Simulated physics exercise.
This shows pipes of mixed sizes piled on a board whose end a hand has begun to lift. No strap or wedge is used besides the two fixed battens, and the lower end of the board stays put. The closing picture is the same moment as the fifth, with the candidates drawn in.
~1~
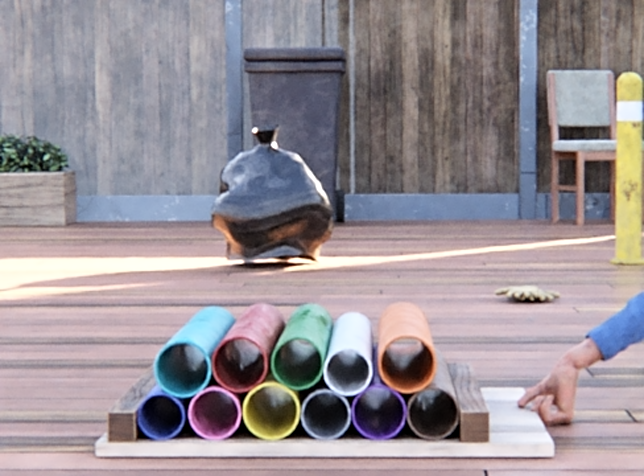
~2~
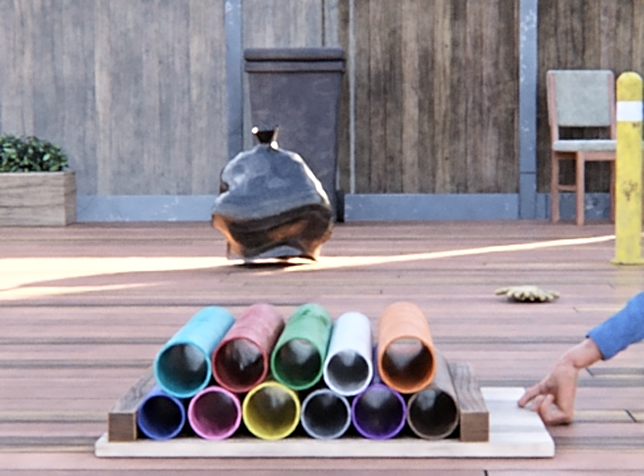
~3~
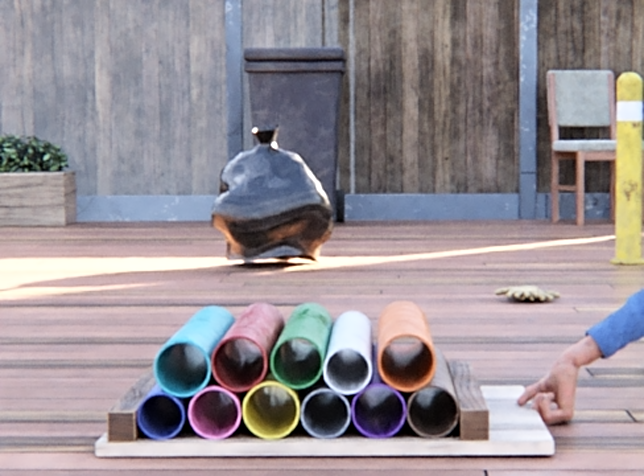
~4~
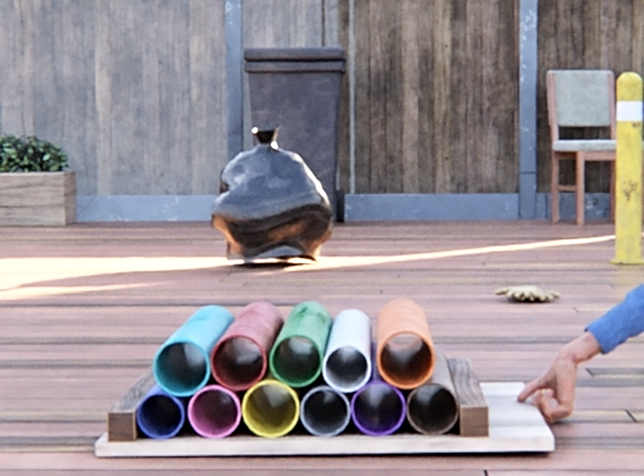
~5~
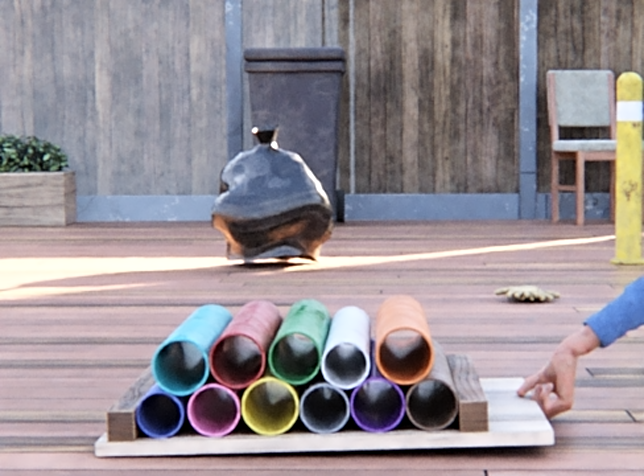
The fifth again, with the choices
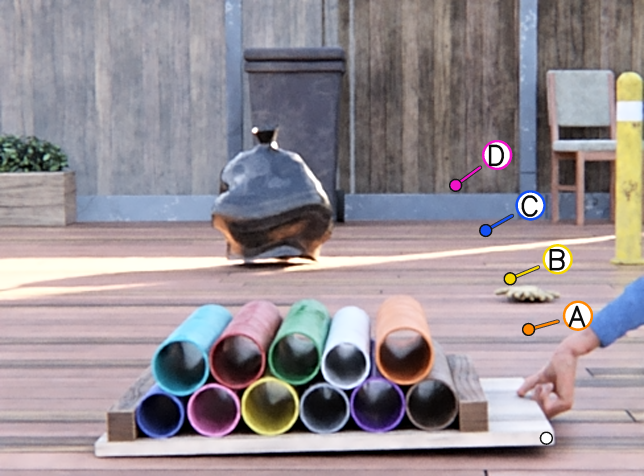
We see colourful pipes stacked in two rows on a board between wooden blocks, with a hand at its right end; the hand raises that end slightly, and the pipes shift very slightly left.
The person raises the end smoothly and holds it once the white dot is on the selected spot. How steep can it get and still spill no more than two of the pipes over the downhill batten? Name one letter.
Raise it to B.
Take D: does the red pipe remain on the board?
No.
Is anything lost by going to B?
Yes.
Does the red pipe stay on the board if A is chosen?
Yes, with A.
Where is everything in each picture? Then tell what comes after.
White pipe (348, 371); red pipe (239, 365); turquoise pipe (183, 369), in the first picture.
Turquoise pipe (182, 369); green pipe (298, 363), in the second picture.
Board (328, 404); purple pipe (379, 411); brown pipe (433, 412); white pipe (348, 370), in the third picture.
Board (328, 402); yellow pipe (271, 409); pink pipe (215, 412), in the fourth picture.
Board (328, 399); pink pipe (214, 411), in the fifth picture.
On the copy, A at (529, 329); B at (510, 279); C at (486, 231); D at (456, 185); the white dot at (547, 438).
On B. First, board at 15°.
Then, board at 22°.
Finally, board at 22°, one over the low batten (turquoise).
By contrast, A none over the low batten; C four over the low batten (white, red, turquoise, green); D five over the low batten.
